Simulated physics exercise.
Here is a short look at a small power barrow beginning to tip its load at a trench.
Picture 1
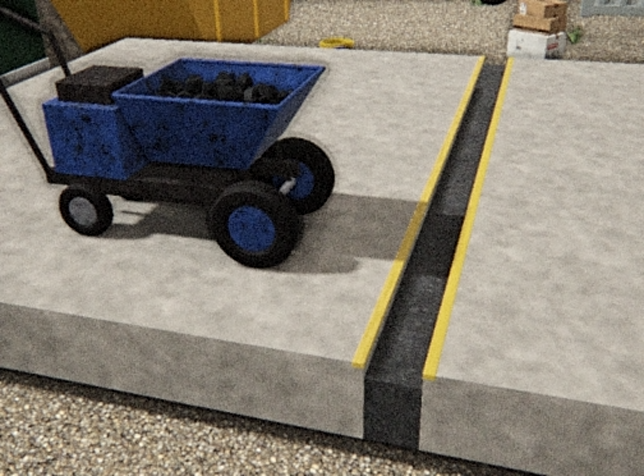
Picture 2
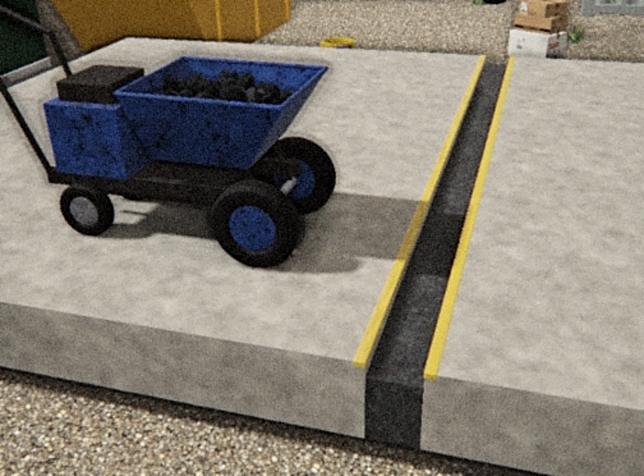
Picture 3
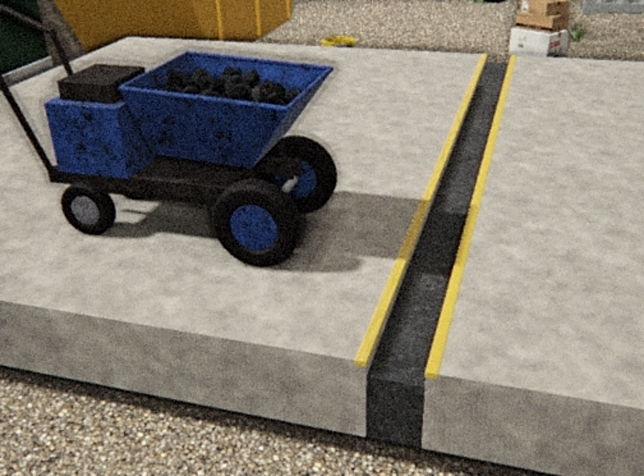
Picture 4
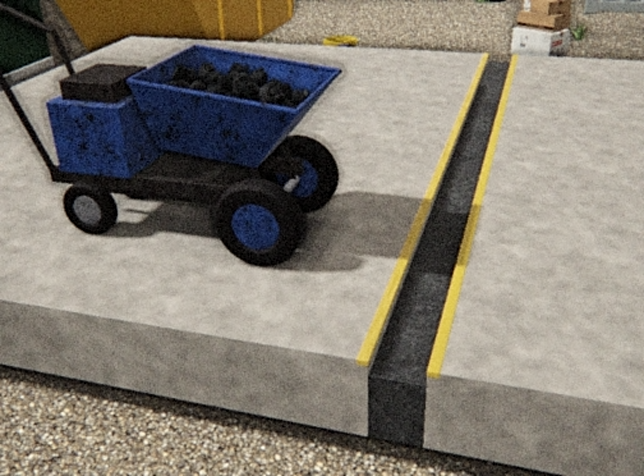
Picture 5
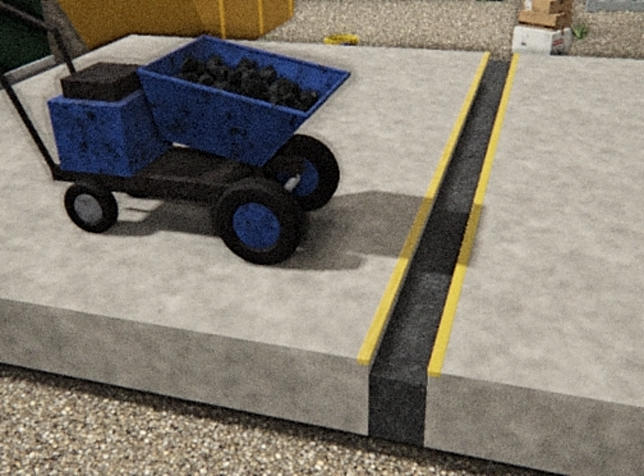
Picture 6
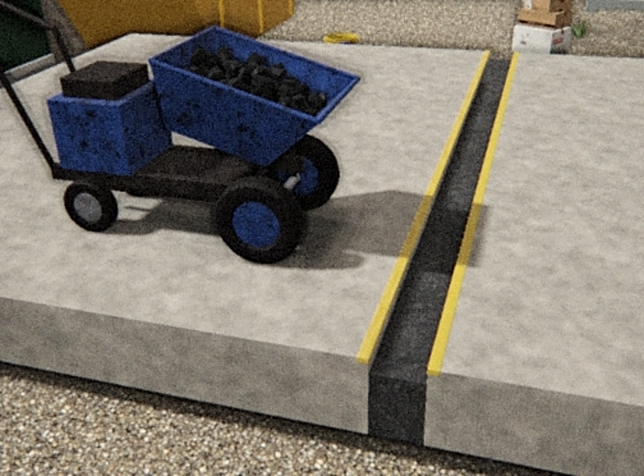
A blue power barrow loaded with dark lumps stood on a concrete slab beside a narrow, yellow-edged trench, then its skip gradually tilted forward to the right while its wheels stayed put.
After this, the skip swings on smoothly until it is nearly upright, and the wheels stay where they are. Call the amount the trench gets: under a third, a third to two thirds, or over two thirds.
Amount in the trench: A third to two thirds.
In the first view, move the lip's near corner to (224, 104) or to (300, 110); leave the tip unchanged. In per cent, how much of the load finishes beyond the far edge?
That works out to 0 per cent for the first position and 30 per cent for the second.
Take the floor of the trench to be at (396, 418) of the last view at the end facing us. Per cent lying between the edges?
I'd guess about 90 %.
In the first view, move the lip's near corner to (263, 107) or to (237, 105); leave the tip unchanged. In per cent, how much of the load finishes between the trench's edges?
The share would be near 50 percent, and then near 30 percent.
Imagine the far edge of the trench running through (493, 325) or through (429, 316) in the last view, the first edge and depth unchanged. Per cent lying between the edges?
The first try comes to close to 70 per cent, the next to 40 per cent.
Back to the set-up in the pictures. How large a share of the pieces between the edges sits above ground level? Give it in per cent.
About 55 per cent.
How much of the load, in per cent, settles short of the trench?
I'd estimate about 5 per cent of the load.
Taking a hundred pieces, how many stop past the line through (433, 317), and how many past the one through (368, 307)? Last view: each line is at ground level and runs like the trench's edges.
In order: 30 percent, then 80 percent.
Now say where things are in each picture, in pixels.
In the first picture, lip of the skip at (279, 109), level; top of the load at (227, 101), lumps of coal; first edge of the trench at (378, 313); far edge at (443, 323), the trench under half as wide as the skip, and shallow for its width.
In the second picture, lip of the skip at (281, 109), level; top of the load at (229, 100).
In the third picture, lip of the skip at (287, 110), tipped barely; top of the load at (219, 101).
In the fourth picture, lip of the skip at (297, 112), tipped a little; top of the load at (212, 78).
In the fifth picture, lip of the skip at (307, 116), tipped a little; top of the load at (207, 83).
In the sixth picture, lip of the skip at (319, 122), tipped clearly; top of the load at (216, 77); first edge of the trench at (383, 309); far edge at (447, 318).
Soon, skip tipped steeply; all in the skip.
A while on, skip tipped right over; most in the skip; a stray few short of the trench; a small part in or heaped over the trench; a stray few falling.
Towards the end, skip tipped right over; about a quarter in the skip; a small part short of the trench; about half in or heaped over the trench; about a quarter beyond it.
Finally, skip tipped right over; about a quarter in the skip; a small part short of the trench; about half in or heaped over the trench; about a quarter beyond it.
